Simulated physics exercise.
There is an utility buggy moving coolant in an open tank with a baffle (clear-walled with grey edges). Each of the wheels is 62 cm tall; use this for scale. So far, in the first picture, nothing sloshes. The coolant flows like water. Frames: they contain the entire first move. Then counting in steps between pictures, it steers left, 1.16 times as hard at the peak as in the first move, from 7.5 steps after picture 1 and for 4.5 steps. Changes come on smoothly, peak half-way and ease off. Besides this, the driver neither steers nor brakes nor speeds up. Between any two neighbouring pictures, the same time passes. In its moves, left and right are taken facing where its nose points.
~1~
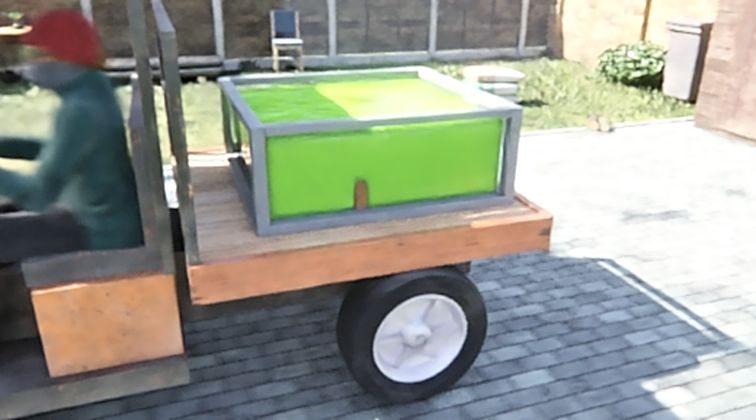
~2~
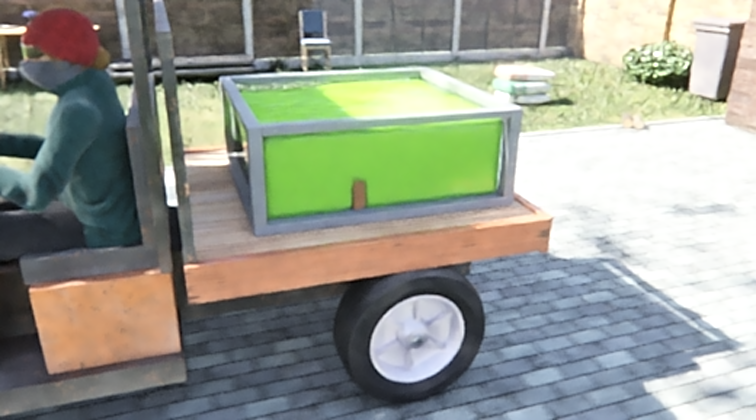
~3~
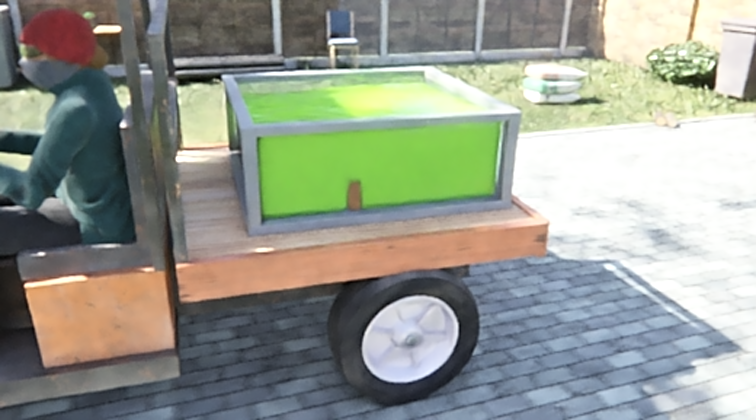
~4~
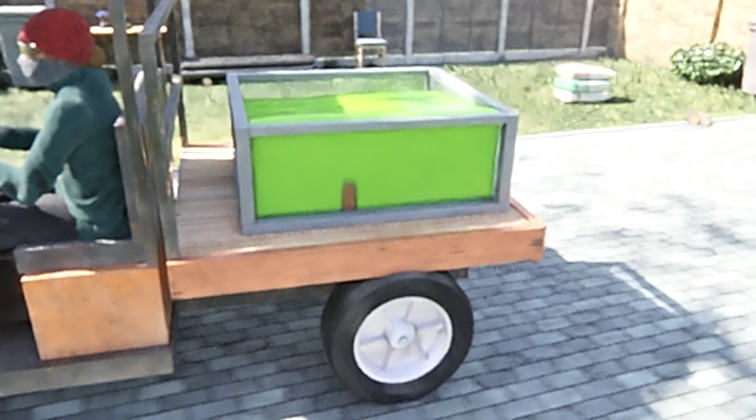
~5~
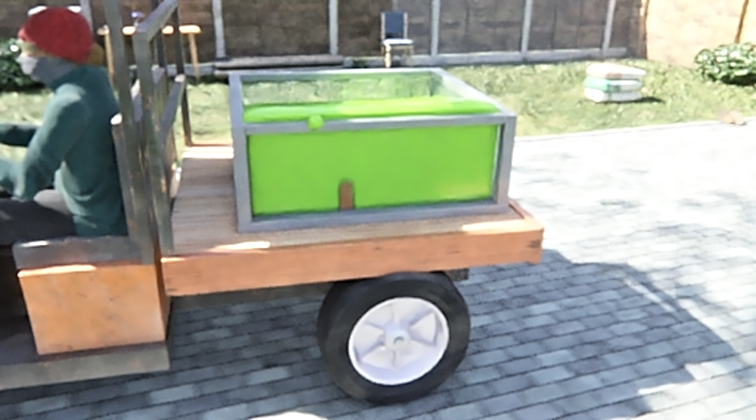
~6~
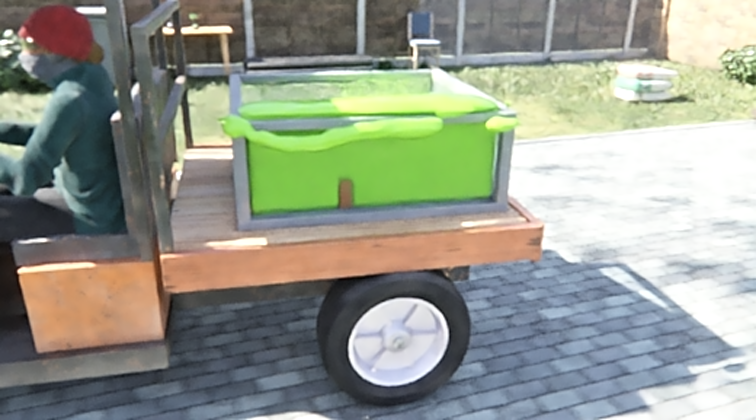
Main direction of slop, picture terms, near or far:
Far.
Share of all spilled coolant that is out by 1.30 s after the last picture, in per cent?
I'd say some 70 percent by then.
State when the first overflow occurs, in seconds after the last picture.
At roughly 0.2 s.
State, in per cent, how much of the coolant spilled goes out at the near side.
Some 30 per cent of it.
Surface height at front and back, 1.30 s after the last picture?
Roughly 34 cm in front and 34 cm behind.
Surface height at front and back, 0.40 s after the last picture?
Heights: Front 34 cm, then back 32 cm.
Then, 0.40 s after the last picture, it stands 32 cm high behind and 34 cm in front; 2 per cent has gone over the near side.
Then, 0.80 s after the last picture, it stands 31 cm high behind and 29 cm in front; 4 per cent has gone over the far side and the near side, a little elsewhere.
Then, 1.30 s after the last picture, it stands 34 cm high behind and 33 cm in front; 10 per cent has gone over the far side, a little elsewhere.
Then, 3.68 s after the last picture, 16 per cent has gone mostly over the far side, some over the near side; the near side has passed 4 per cent and the far side 10.
